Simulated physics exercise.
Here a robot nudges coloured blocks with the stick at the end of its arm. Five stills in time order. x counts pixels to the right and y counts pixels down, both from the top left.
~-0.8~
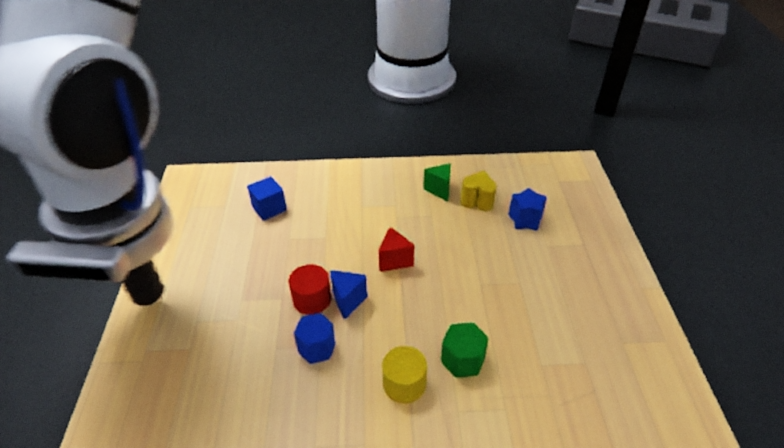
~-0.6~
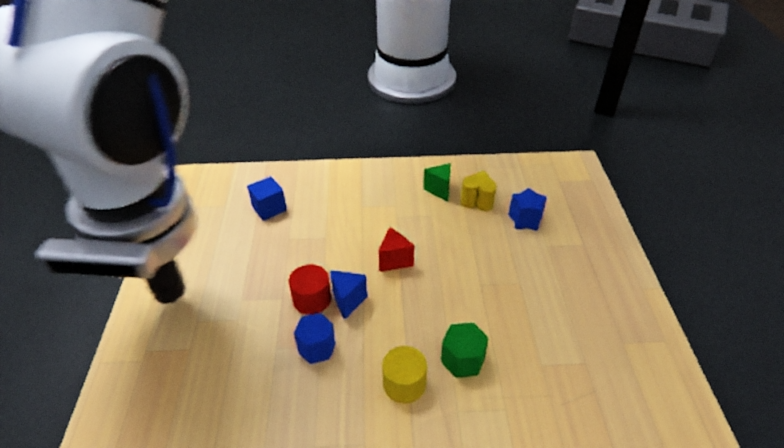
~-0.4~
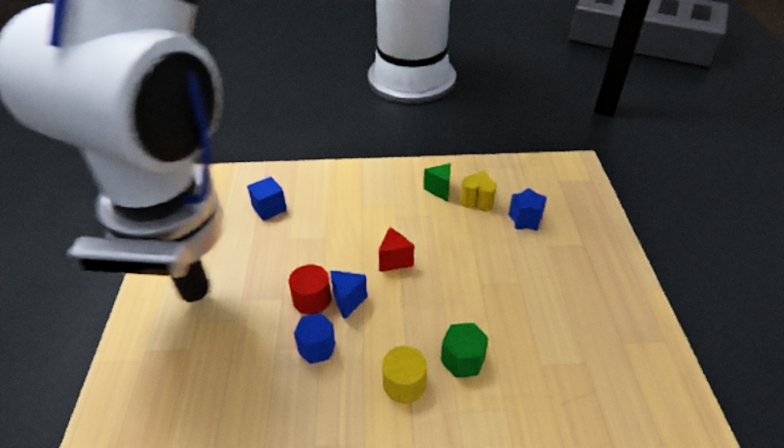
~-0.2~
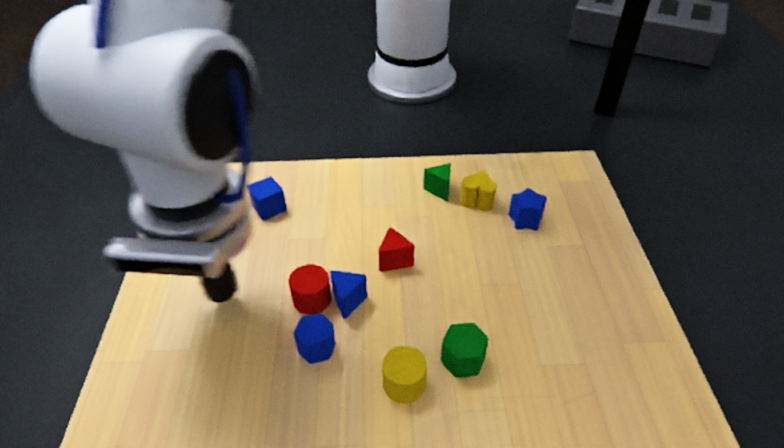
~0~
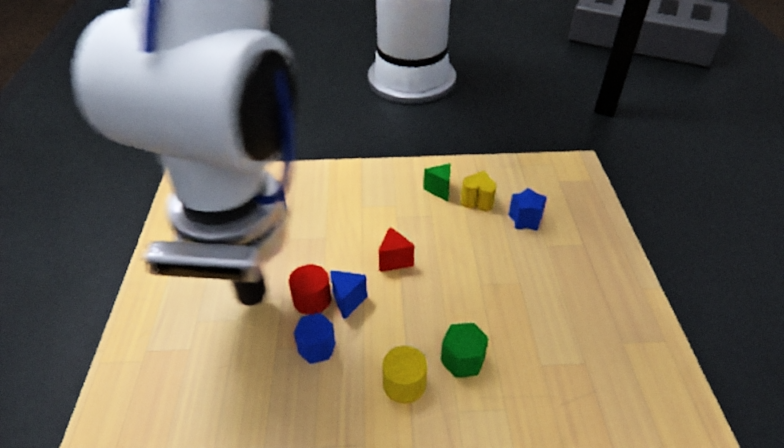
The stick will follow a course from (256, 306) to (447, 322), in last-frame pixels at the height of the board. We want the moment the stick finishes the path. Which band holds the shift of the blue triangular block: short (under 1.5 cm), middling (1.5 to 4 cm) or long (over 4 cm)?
Goes over 4 cm.
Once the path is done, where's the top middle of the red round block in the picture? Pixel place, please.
I'd guess (357, 265).
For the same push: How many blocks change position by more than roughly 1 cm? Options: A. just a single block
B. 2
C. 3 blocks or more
I'll go with B - 2.
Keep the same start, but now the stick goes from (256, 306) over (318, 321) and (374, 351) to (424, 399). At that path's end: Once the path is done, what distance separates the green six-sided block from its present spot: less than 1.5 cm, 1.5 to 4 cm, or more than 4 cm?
The under 1.5 cm band.
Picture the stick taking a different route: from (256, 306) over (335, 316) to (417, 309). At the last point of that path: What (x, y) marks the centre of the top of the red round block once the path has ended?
So, by the moment the path ends, you'll find the top centre of the red round block at (349, 268).
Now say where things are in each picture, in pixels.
Stick tip (148, 294); block tops, red round block (309, 279); blue triangular block (346, 281); green six-sided block (466, 340), in the first frame.
Stick (170, 292); blocks unchanged, in the second frame.
Stick (195, 290); blocks unchanged, in the third frame.
Stick (222, 291); blocks unchanged, in the fourth frame.
Stick (252, 294); red round block (309, 279); blue triangular block (346, 281); green six-sided block (466, 340), in the fifth frame.
On the path given first. One third of the way, stick (317, 299); red round block (344, 271); blue triangular block (375, 276), turned 45° clockwise.
Two thirds of the way, stick (382, 304); red round block (357, 265); blue triangular block (401, 270).
At the end, stick (448, 310); red round block (357, 265); blue triangular block (408, 270), turned 35° anticlockwise; green six-sided block in place.
